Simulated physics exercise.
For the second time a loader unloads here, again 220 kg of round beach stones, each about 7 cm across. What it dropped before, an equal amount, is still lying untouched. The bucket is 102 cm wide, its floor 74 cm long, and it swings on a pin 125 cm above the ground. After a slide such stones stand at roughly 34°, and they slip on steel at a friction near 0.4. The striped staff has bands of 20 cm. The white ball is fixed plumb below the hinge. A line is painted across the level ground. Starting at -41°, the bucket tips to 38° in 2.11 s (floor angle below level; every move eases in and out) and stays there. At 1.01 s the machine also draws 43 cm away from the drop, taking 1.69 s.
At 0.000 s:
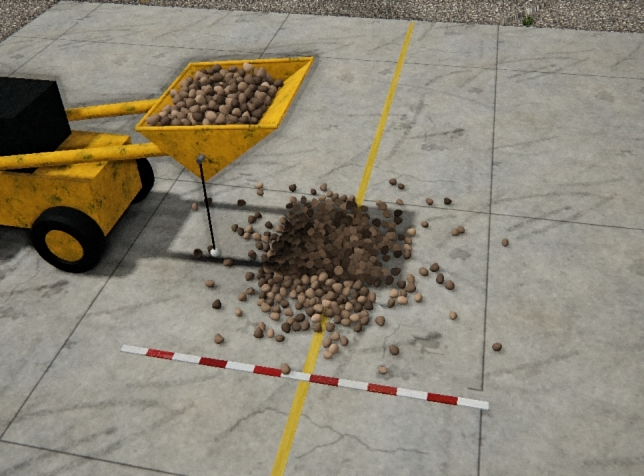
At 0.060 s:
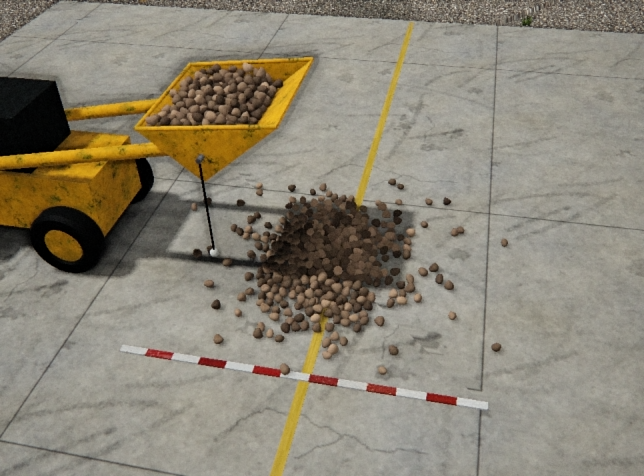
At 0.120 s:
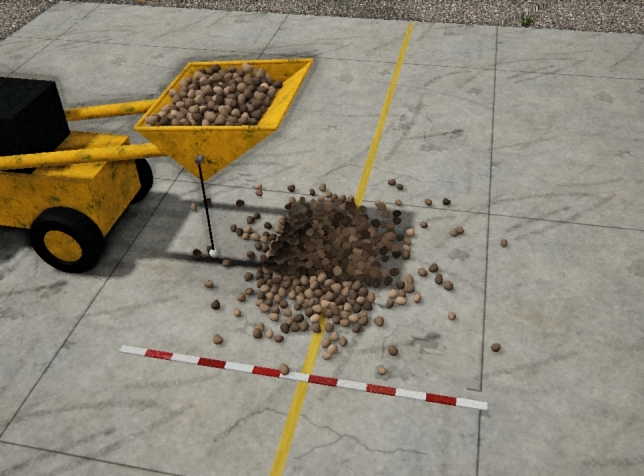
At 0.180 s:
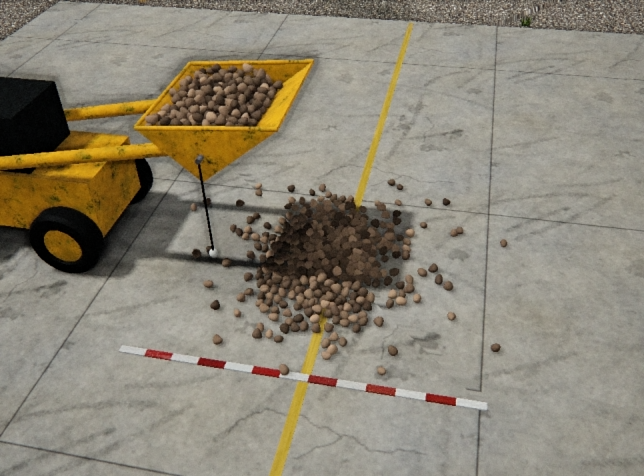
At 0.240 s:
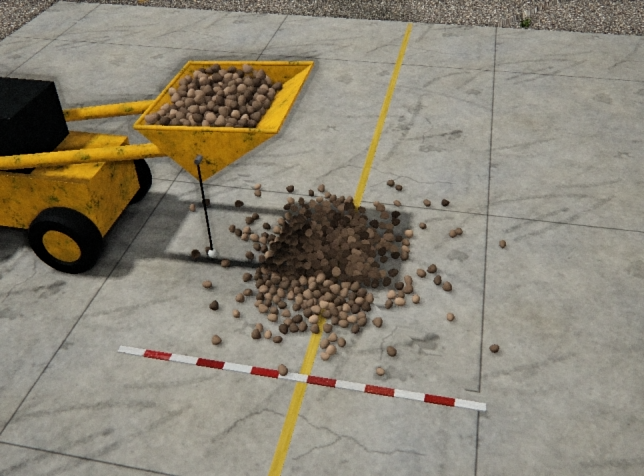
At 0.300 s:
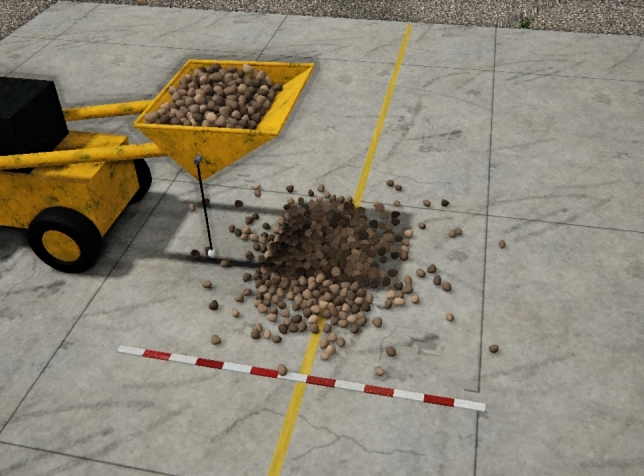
A yellow loader holds a bucket of round stones, barely moving, beside a scattered pile.
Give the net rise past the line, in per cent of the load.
Some 15 per cent is added.
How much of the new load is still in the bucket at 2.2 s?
Roughly 5 per cent is still inside.
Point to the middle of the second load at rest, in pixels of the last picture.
Near (299, 250).
After 1.6 s the floor is at 26°; in per cent of one load, 86 in the bucket, 77 short of the line, 37 past the line; the foremost stones are at (463, 295).
After 2.2 s the floor is at 38°; in per cent of one load, 6 in the bucket, 146 short of the line, 48 past the line; the foremost stones are at (463, 295).
After 3.2 s the floor is at 38°; in per cent of one load, 0 in the bucket, 147 short of the line, 53 past the line; the foremost stones are at (463, 295).
After 5.6 s the floor is at 38°; in per cent of one load, 0 in the bucket, 147 short of the line, 53 past the line; the foremost stones are at (463, 295). Net gain past the line, 15.
